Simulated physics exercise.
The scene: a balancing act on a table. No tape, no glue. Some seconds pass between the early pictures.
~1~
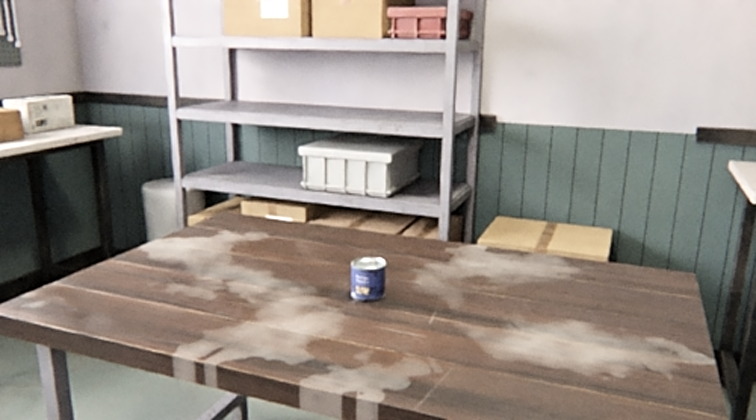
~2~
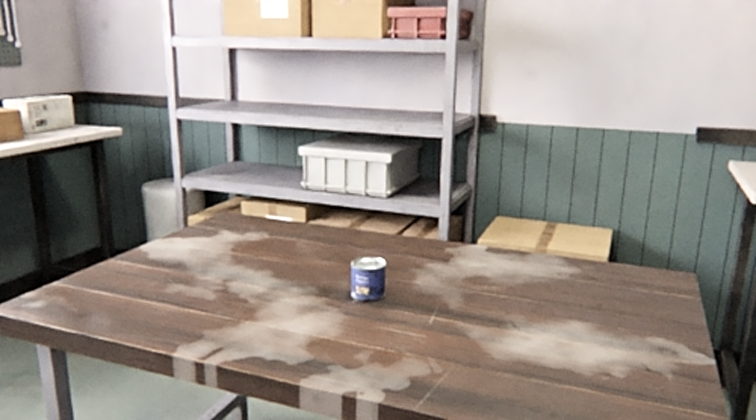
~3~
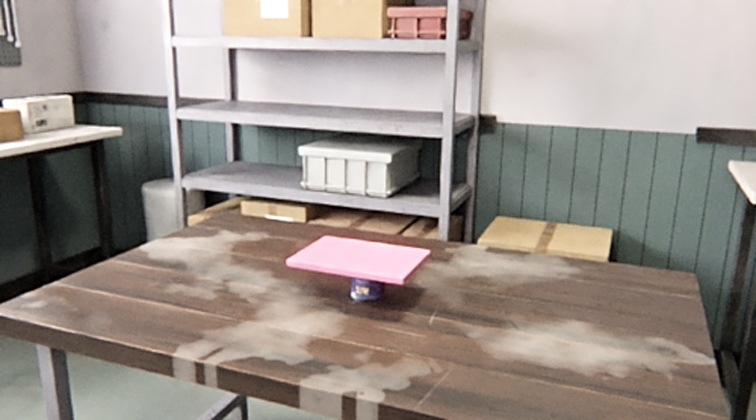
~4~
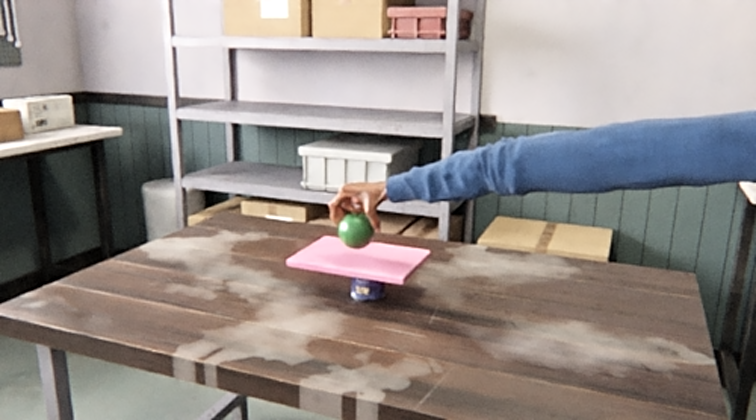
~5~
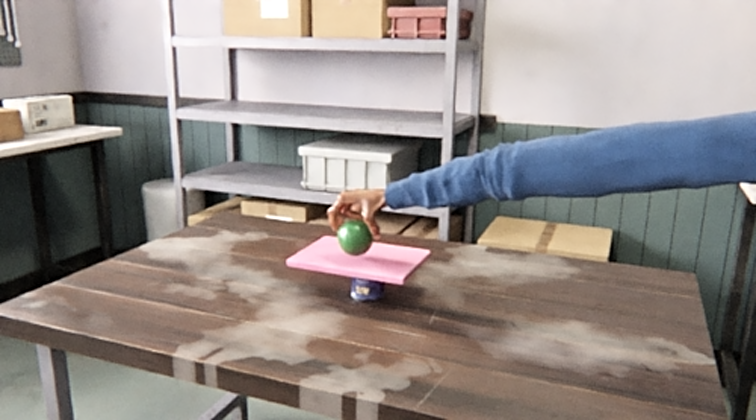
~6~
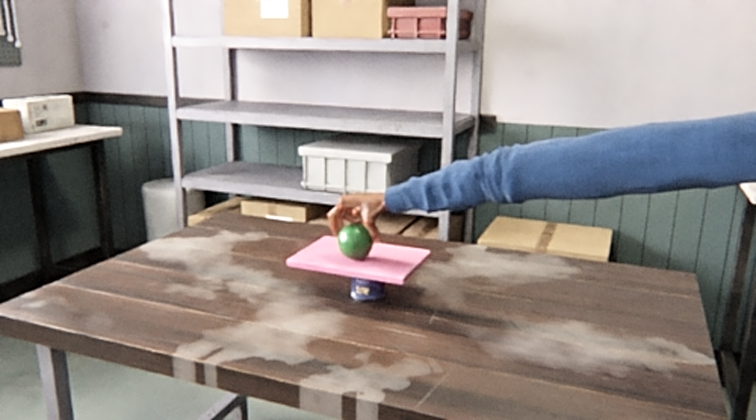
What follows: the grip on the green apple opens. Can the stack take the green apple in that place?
In the end the stack stays up.
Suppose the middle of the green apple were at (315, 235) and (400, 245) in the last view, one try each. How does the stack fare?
First, it comes apart; second, it keeps its balance.
Then, 0.60 s after the last picture, nothing has stirred.
Then, 1.40 s after the last picture, green apple resting near (355, 242).
At rest, all 3 in place. Seen from the same camera at the end, green apple near (355, 242). The stack keeps its balance.
